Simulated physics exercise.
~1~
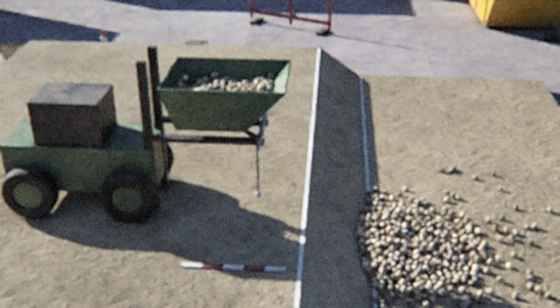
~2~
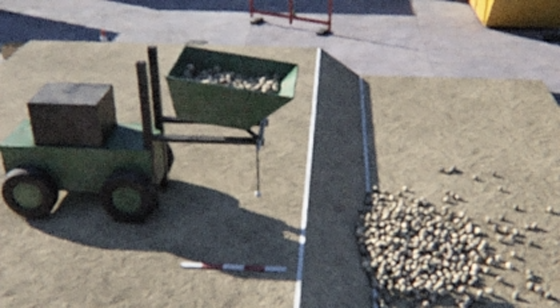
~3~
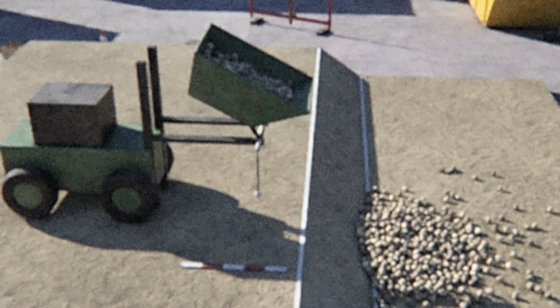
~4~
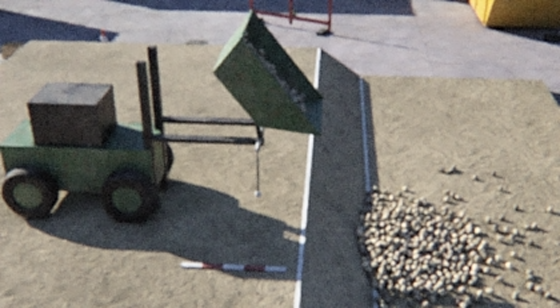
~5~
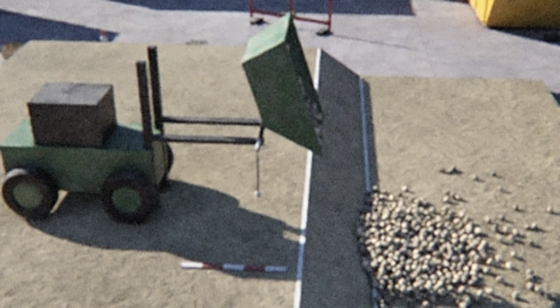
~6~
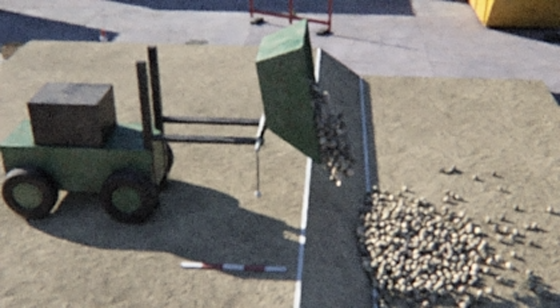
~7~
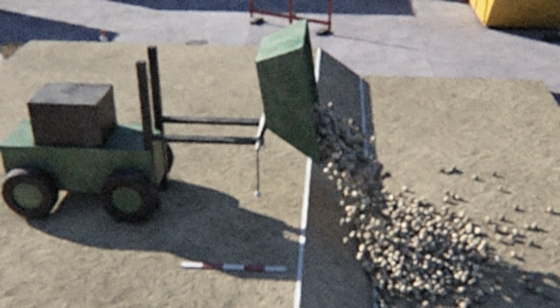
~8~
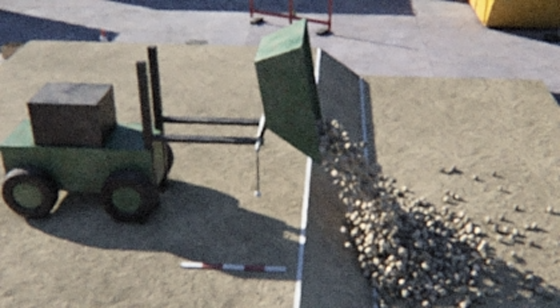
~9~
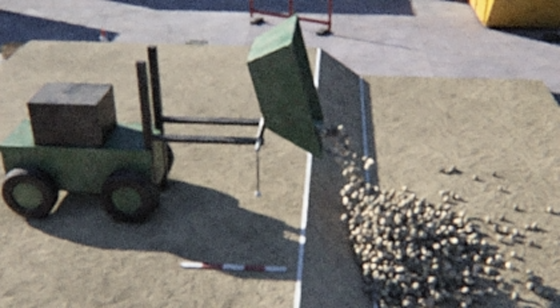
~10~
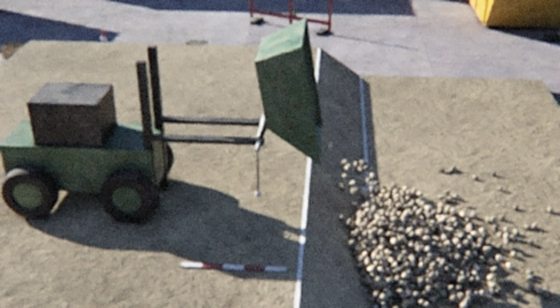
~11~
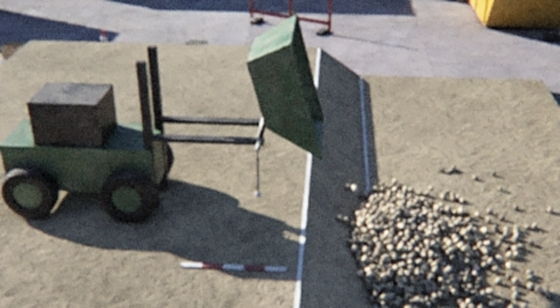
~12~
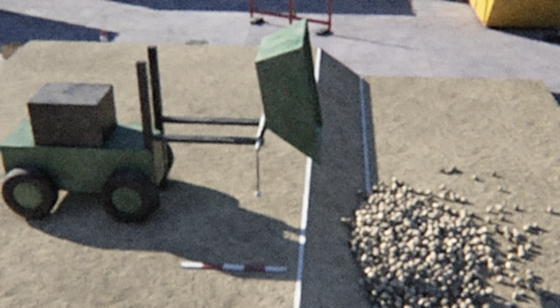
At first, a green forklift stands on sandy ground at left, holding a raised skip of pale stones beside a slope, with an earlier pile lying at right. The skip tips steadily to the right until it is nearly upright, the stones staying inside for most of the turn. Then they pour over its lip, tumble down the slope and run into the old pile. The skip rocks slightly back and forth as the last stones drop out. It ends steeply tipped and apparently empty, above a larger heap that reaches onto the lower slope.
